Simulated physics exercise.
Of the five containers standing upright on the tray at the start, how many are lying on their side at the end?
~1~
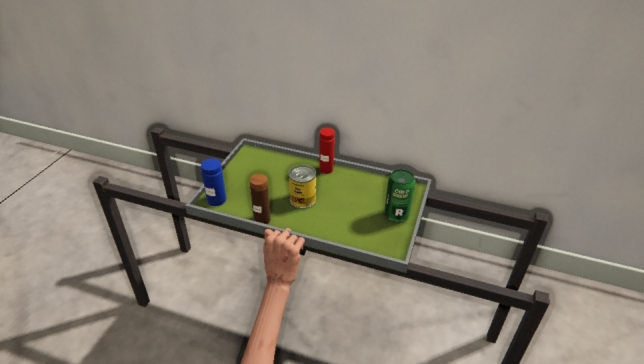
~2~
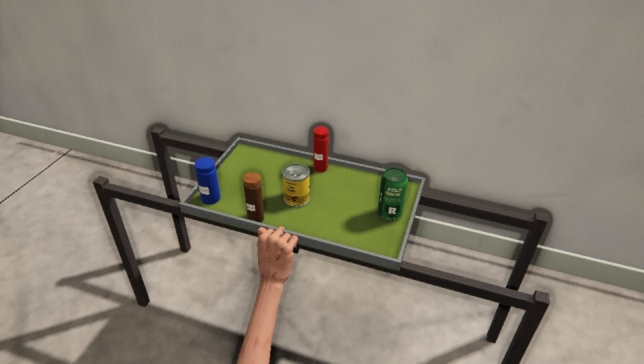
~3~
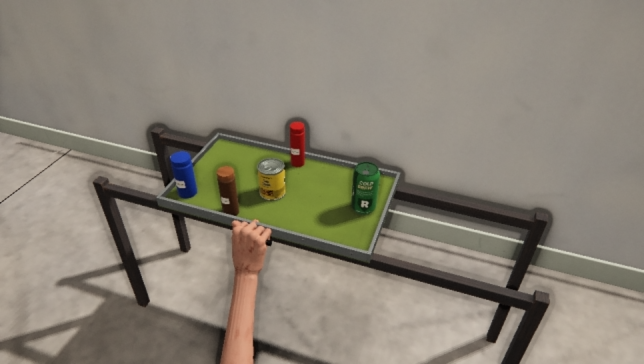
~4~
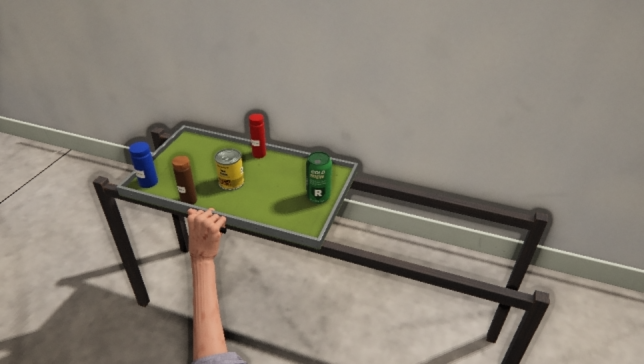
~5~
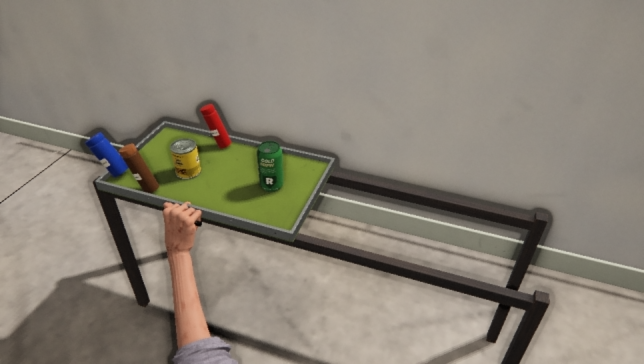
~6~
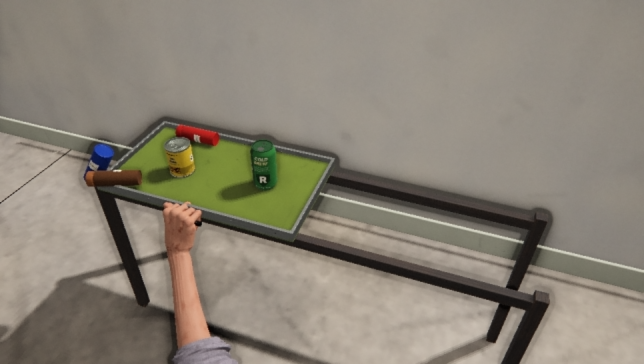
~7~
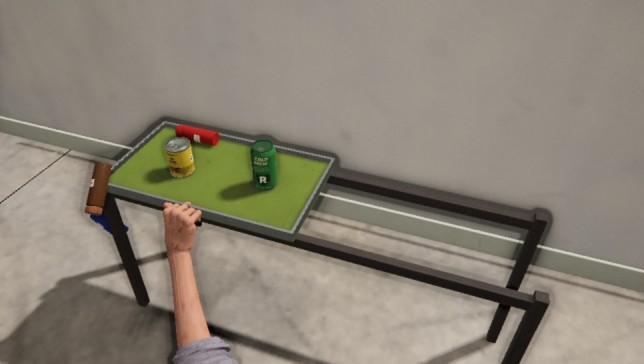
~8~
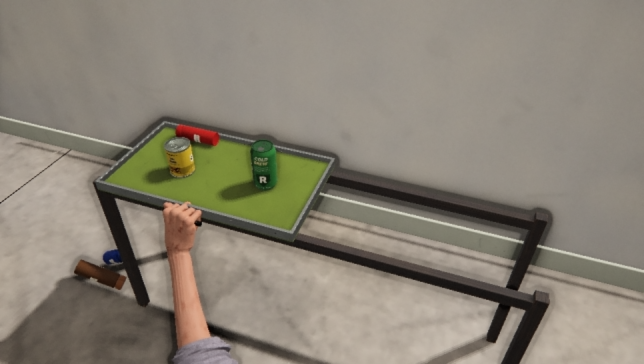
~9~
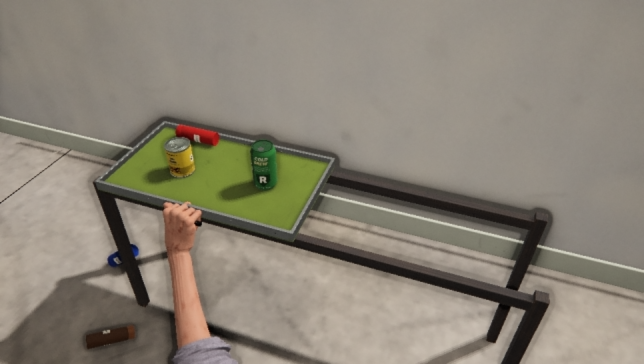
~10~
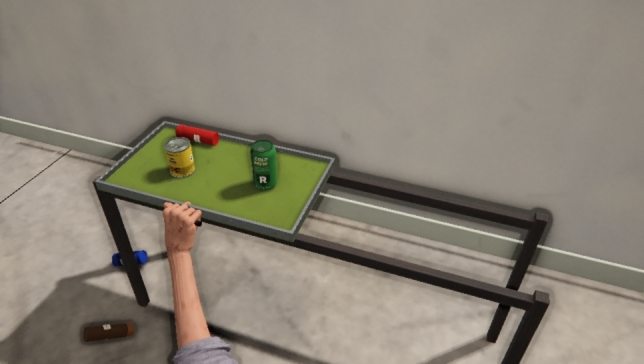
Three of them are lying on their side at the end, the red shaker on the tray and the blue and brown shakers on the floor.
